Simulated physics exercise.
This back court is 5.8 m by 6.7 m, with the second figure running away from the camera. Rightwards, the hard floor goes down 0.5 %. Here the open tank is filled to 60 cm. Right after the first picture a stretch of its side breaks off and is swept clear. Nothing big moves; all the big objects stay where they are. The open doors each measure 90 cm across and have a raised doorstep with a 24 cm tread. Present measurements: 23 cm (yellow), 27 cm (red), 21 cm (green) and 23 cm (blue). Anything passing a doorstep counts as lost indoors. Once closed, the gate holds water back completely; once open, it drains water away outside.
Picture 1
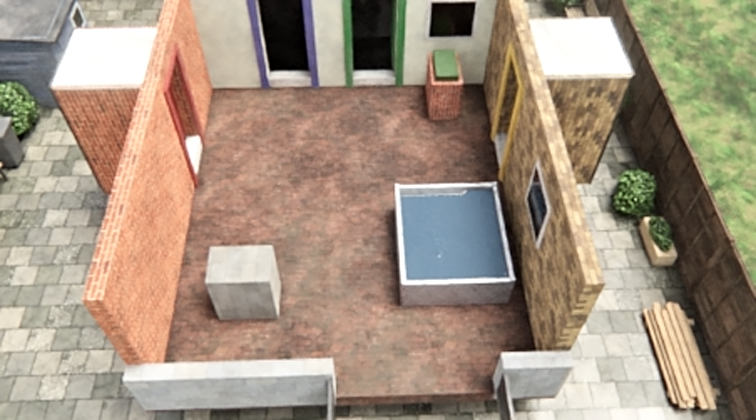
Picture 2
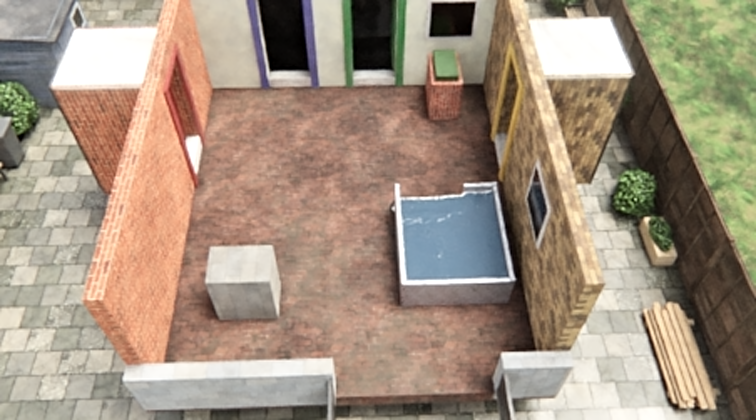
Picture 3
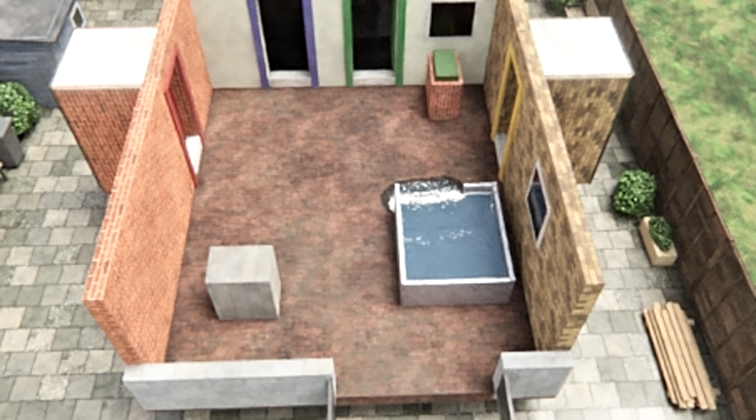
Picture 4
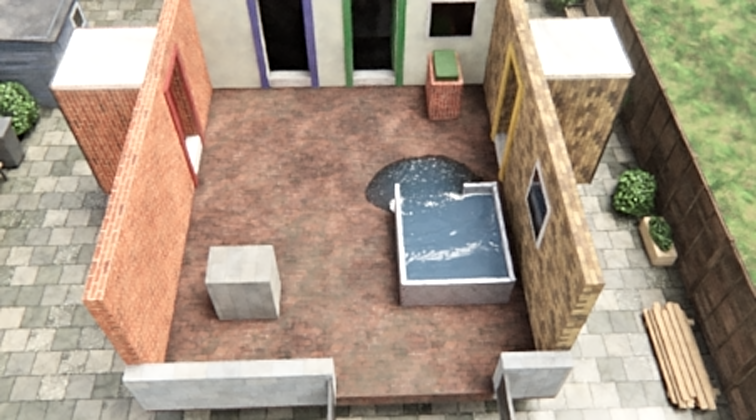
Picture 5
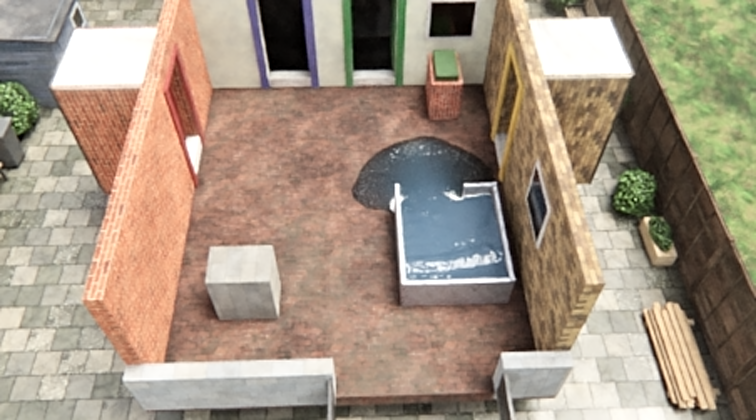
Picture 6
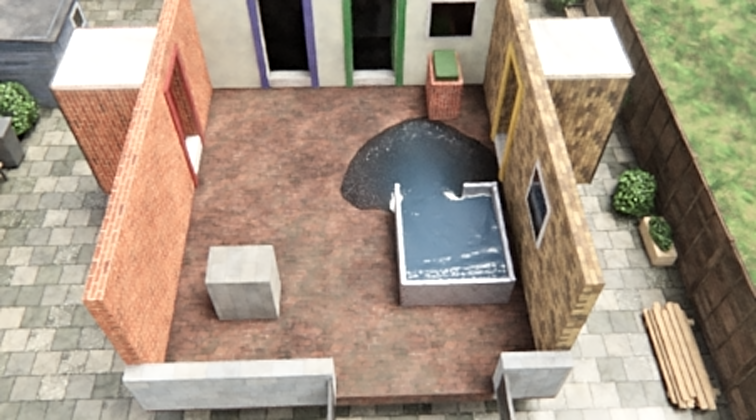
A brick-paved court, seen from high above by a still camera, lies between an orange brick wall on the left and a tan stone wall on the right. Purple and green surrounds edge dark doorways at the back, a pale block stands left, and a water-filled tank sits right. The tank's far side opens, and water pours out, spreading backward and leftward in a widening dark pool.
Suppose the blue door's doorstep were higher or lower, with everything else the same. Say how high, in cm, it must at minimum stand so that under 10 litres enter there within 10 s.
It must stand at least about 10 cm high.
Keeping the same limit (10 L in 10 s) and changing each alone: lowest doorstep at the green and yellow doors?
Some 21 cm for green, some 10.5 cm for yellow.
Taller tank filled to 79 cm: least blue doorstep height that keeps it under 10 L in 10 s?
You'd need a step of close to 13.5 cm.
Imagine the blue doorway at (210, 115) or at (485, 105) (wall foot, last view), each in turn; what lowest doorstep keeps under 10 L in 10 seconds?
You'd want about 16 cm there first, then about 19 cm.
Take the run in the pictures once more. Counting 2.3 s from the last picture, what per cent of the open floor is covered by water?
I'd estimate about 40 percent.
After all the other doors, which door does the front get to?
That would be the red door.
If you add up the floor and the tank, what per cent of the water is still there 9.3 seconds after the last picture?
Roughly 98 %.
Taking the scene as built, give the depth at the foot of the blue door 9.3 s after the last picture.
The depth there is around 8.0 cm.
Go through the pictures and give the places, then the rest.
In the first picture, the open tank at (451, 234) is whole and still, 60 cm deep; the blue door at (286, 49) is dry.
In the second picture, the front is at a hidden place, 0.2 m from the gap on the far side; 0.2 m2 of floor is wet, 60 cm left at the back.
In the third picture, the gap is on the far side, the front 0.7 m out at (438, 181); the back of the open tank holds 60 cm.
In the fourth picture, the front is at (417, 160), 1.3 m from the gap on the far side; 2.0 m2 of floor is wet, 60 cm left at the back.
In the fifth picture, the front is at (424, 140), 1.8 m from the gap on the far side; 3.1 m2 of floor is wet, 55 cm left at the back.
In the sixth picture, water pours out on the far side and has run 2.3 m, to (416, 121); about 5 cm deep outside, 50 cm at the back; 2.4 m in a straight line remain to the blue door at (286, 49).
Then, 0.7 s after the last picture water covers 25 % of the floor, deepest (30 cm) near (418, 203); it has not reached the blue door.
Then, 2.3 s after the last picture water covers 40 % of the floor, deepest (29 cm) near (432, 85); 13 cm at the blue door, 0 litres in over its 23 cm doorstep.
Then, 9.3 s after the last picture water covers 95 % of the floor, deepest (9 cm) near (162, 376); 8 cm at the blue door, 0 litres in over its 23 cm doorstep.
At the blue door as built, the water peaked near 15 cm, 1.7 s after the last picture.
Run again over the same 10 s with other heights there, 13 litres in over 9 cm, 4 litres over 12 cm. The limit of 10 litres is kept from about 10 cm up.
